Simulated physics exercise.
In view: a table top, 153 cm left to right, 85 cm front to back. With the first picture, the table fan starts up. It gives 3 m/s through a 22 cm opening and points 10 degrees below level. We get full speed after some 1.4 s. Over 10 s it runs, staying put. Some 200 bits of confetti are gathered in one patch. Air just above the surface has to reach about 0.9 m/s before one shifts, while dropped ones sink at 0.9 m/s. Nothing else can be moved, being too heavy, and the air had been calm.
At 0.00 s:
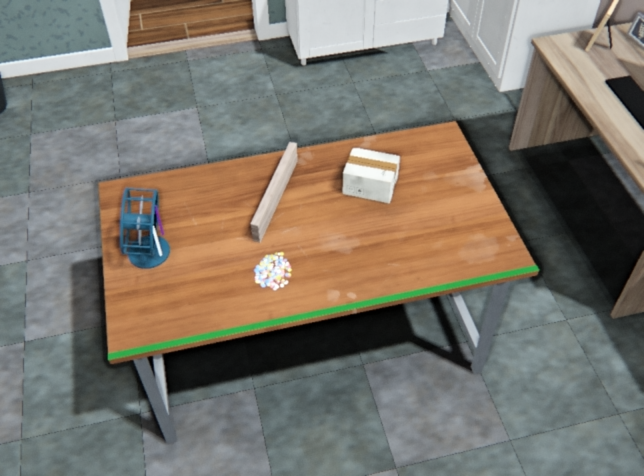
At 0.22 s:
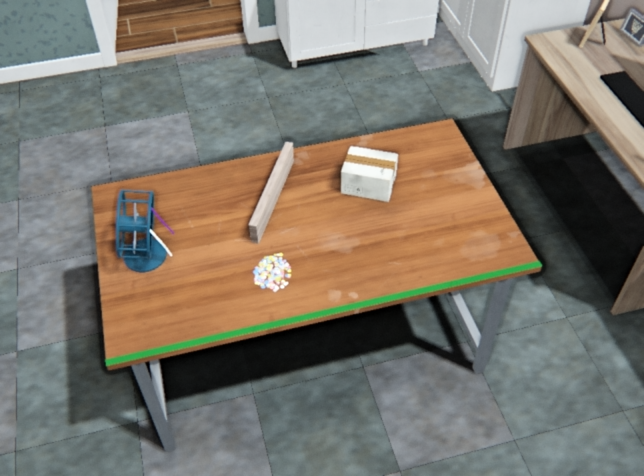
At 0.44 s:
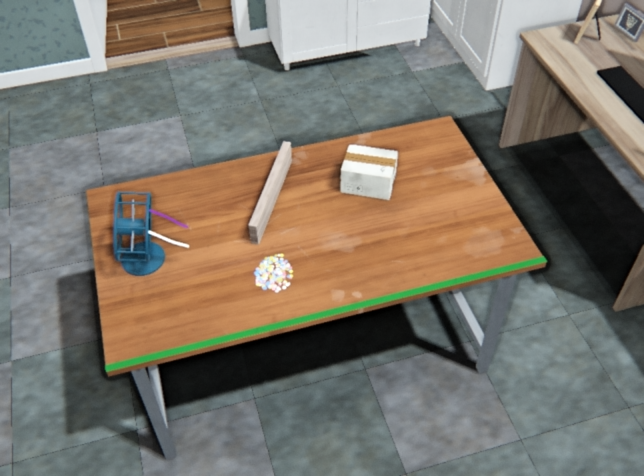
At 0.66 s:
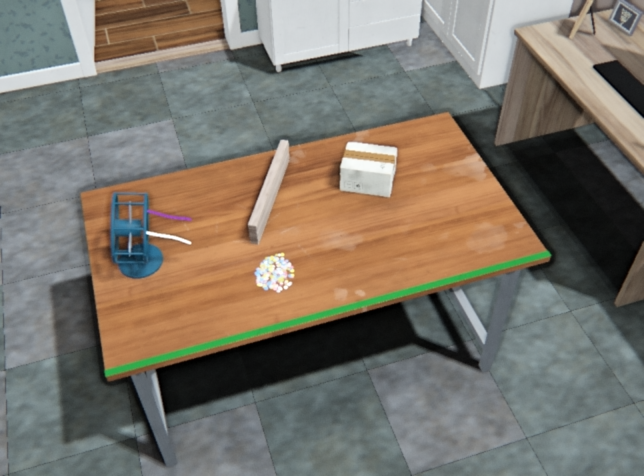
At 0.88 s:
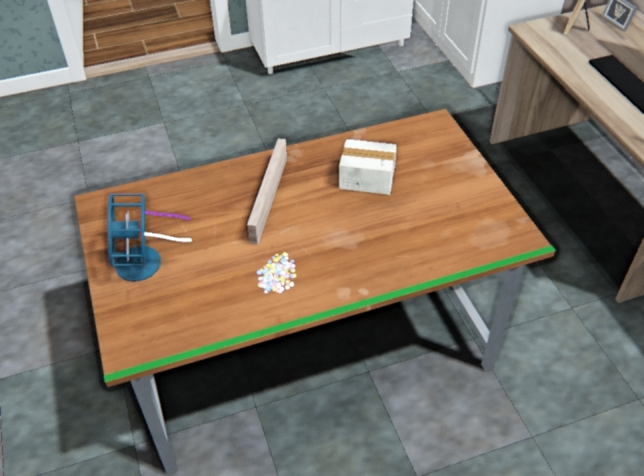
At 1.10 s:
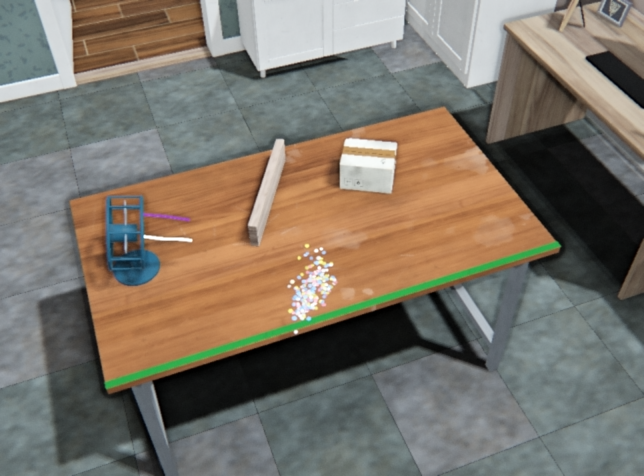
A small blue table fan on the left of a wooden table starts up, its purple and white streamers lifting and stretching out to the right. The patch of confetti lies still at first, then begins to shift and spreads rightward and toward the green edge, while the board and box stay put.
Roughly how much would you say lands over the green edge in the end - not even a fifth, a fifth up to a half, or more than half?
I'd say more than half.
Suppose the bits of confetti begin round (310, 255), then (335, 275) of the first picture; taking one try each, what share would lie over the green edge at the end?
Roughly 40 %, then 90 %.
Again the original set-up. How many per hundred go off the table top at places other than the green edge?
Roughly 5 per cent.
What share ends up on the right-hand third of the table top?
I'd estimate around 0 per cent.
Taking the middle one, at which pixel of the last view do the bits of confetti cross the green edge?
Near (354, 311).
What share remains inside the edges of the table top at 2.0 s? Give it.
I reckon some 4 %.
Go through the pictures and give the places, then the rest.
In the first picture, the middle of the bits of confetti is near (272, 272), none has stirred yet and the mouth of the table fan is at (140, 222).
In the second picture, the middle of the bits of confetti is near (272, 273), none has stirred yet and the green edge is centred on (335, 314).
In the third picture, the middle of the bits of confetti is near (273, 274), none has stirred yet, the top of a board is at (271, 181) and the top of a box is at (370, 160).
In the fourth picture, the middle of the bits of confetti is near (274, 273) and none has stirred yet.
In the fifth picture, the middle of the bits of confetti is near (277, 274), the farthest in sight from the table fan is at (294, 276) and about 20 % have left their places.
In the sixth picture, the middle of the bits of confetti is near (311, 290), the farthest in sight from the table fan is at (335, 282) and all have left their places.
After 2.0 s, 7 % are on the move or not yet settled, 94 % are over the green edge.
After 3.2 s, 2 % are on the move or not yet settled, 94 % are over the green edge.
After 5.5 s, 1 % are on the move or not yet settled, 94 % are over the green edge.
After 10.0 s, at the end, 94 % are over the green edge.
